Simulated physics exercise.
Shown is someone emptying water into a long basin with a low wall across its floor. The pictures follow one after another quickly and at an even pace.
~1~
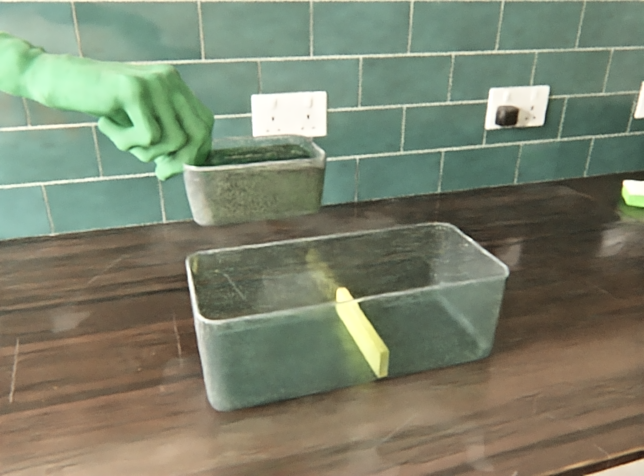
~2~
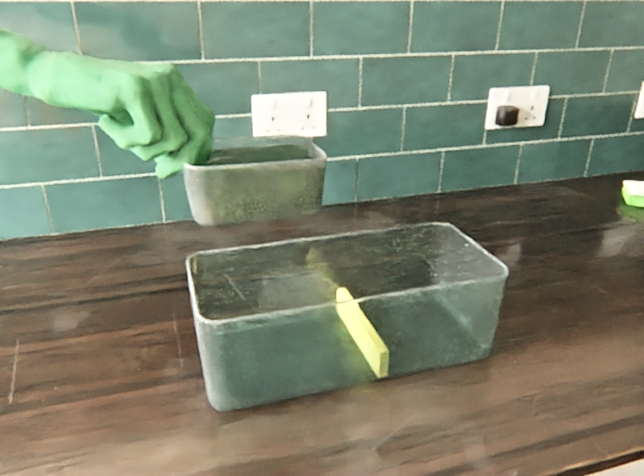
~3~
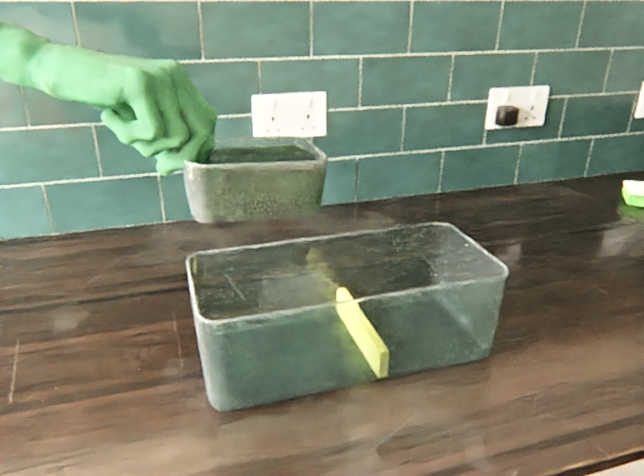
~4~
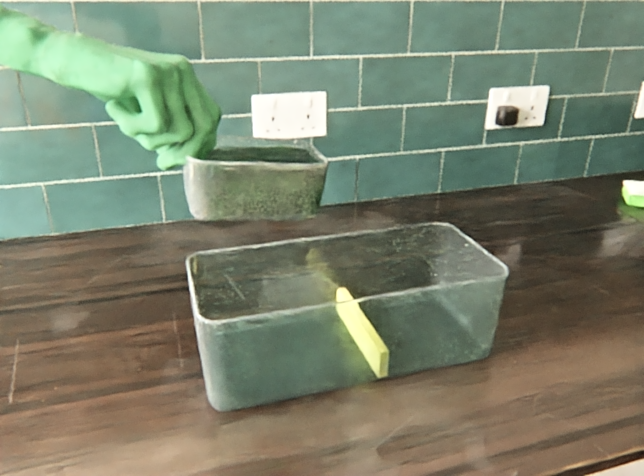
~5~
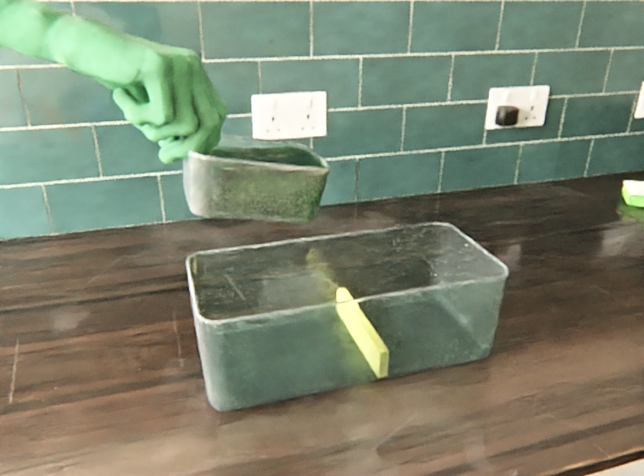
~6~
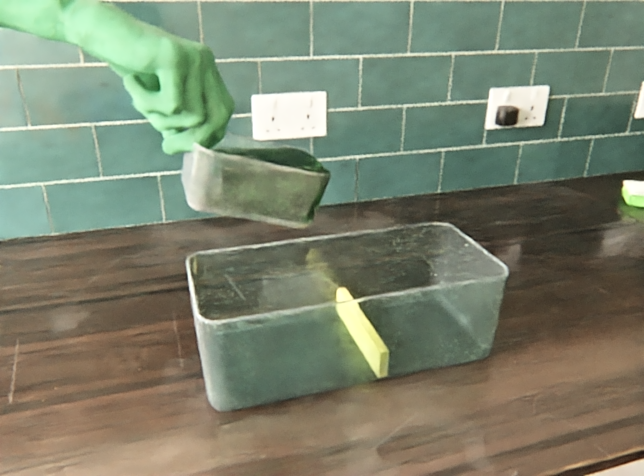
We see a green hand holding a small clear container above a long clear basin with a low yellow wall across its floor, on a dark wooden counter. The hand gradually tilts the container down toward the right.
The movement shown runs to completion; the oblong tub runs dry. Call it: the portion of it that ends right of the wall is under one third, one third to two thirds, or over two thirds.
One third to two thirds.
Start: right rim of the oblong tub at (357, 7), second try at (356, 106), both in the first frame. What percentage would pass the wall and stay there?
One after the other: 75 %, 80 %.
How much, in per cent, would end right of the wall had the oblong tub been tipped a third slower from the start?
It comes to some 65 per cent.
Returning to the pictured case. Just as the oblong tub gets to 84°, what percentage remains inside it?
Roughly 20 %.
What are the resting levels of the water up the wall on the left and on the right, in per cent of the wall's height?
About 30 on the left and about 40 on the right.
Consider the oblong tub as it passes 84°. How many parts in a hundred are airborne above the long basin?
Around 35 in a hundred, more or less.
A moment on, the oblong tub is tipped on its side and 20 per cent is still to pour, 11 is left of the wall and 32 right of it.
Next, the oblong tub is tipped right over and 1 per cent is still to pour, 43 is left of the wall and 54 right of it.
Then the oblong tub is tipped right over and 0 per cent is still to pour, 46 is left of the wall and 54 right of it.
Later the oblong tub is tipped right over and 0 per cent is still to pour, 46 is left of the wall and 54 right of it.
At rest 46 per cent lies left of the wall, 54 right of it and 1 outside.
